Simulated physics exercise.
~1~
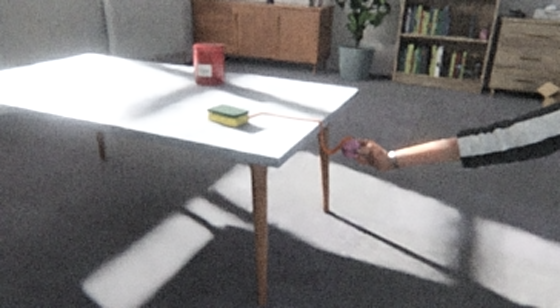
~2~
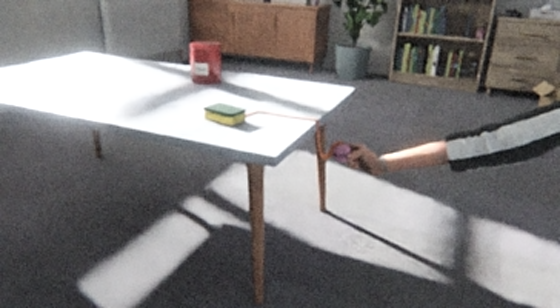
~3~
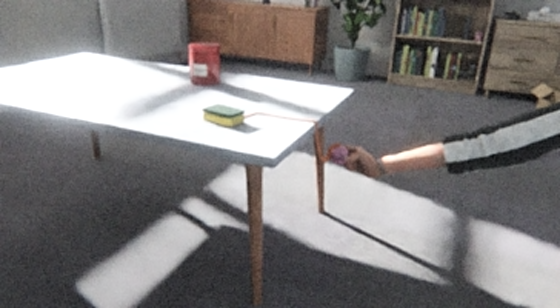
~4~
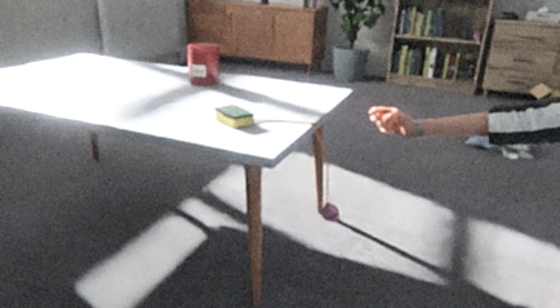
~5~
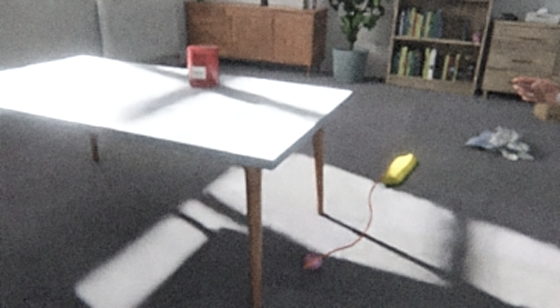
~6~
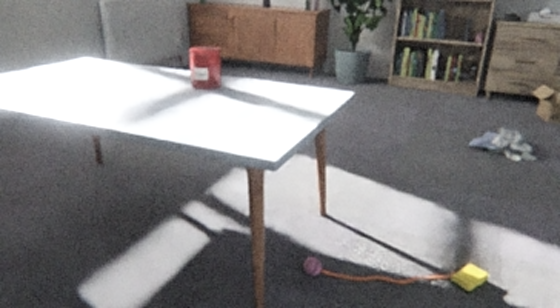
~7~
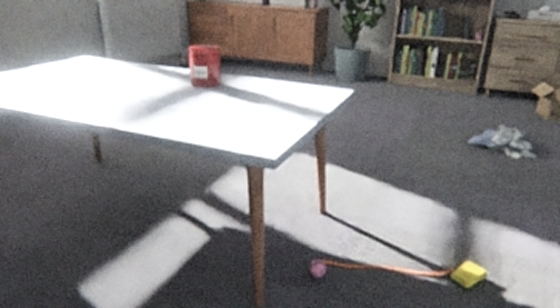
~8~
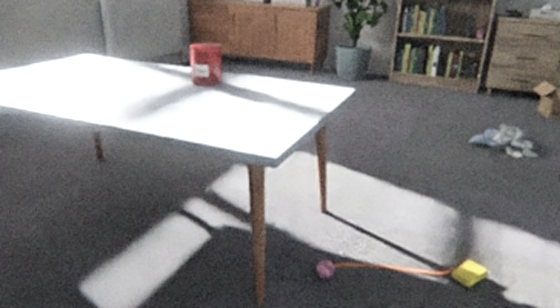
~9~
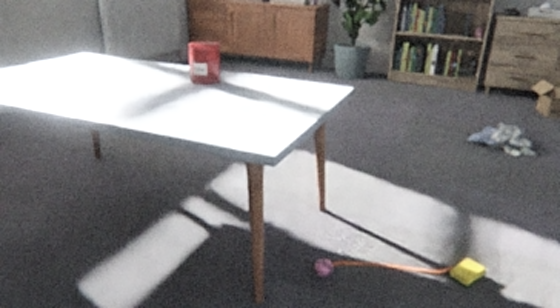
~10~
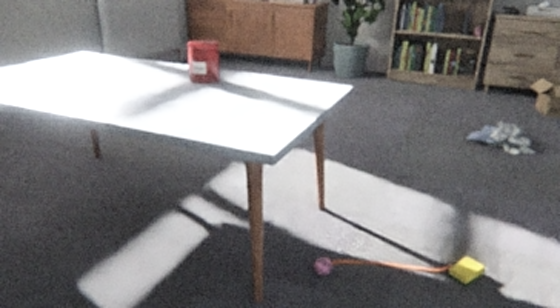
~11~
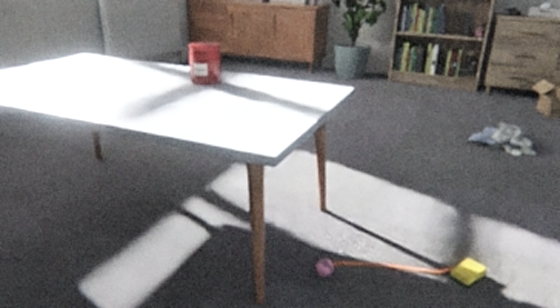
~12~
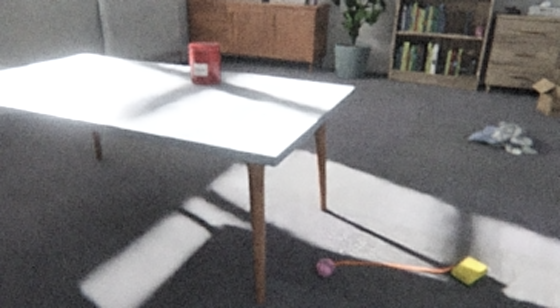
On a white table, a hand releases a pink ball that drags a sponge to the floor.
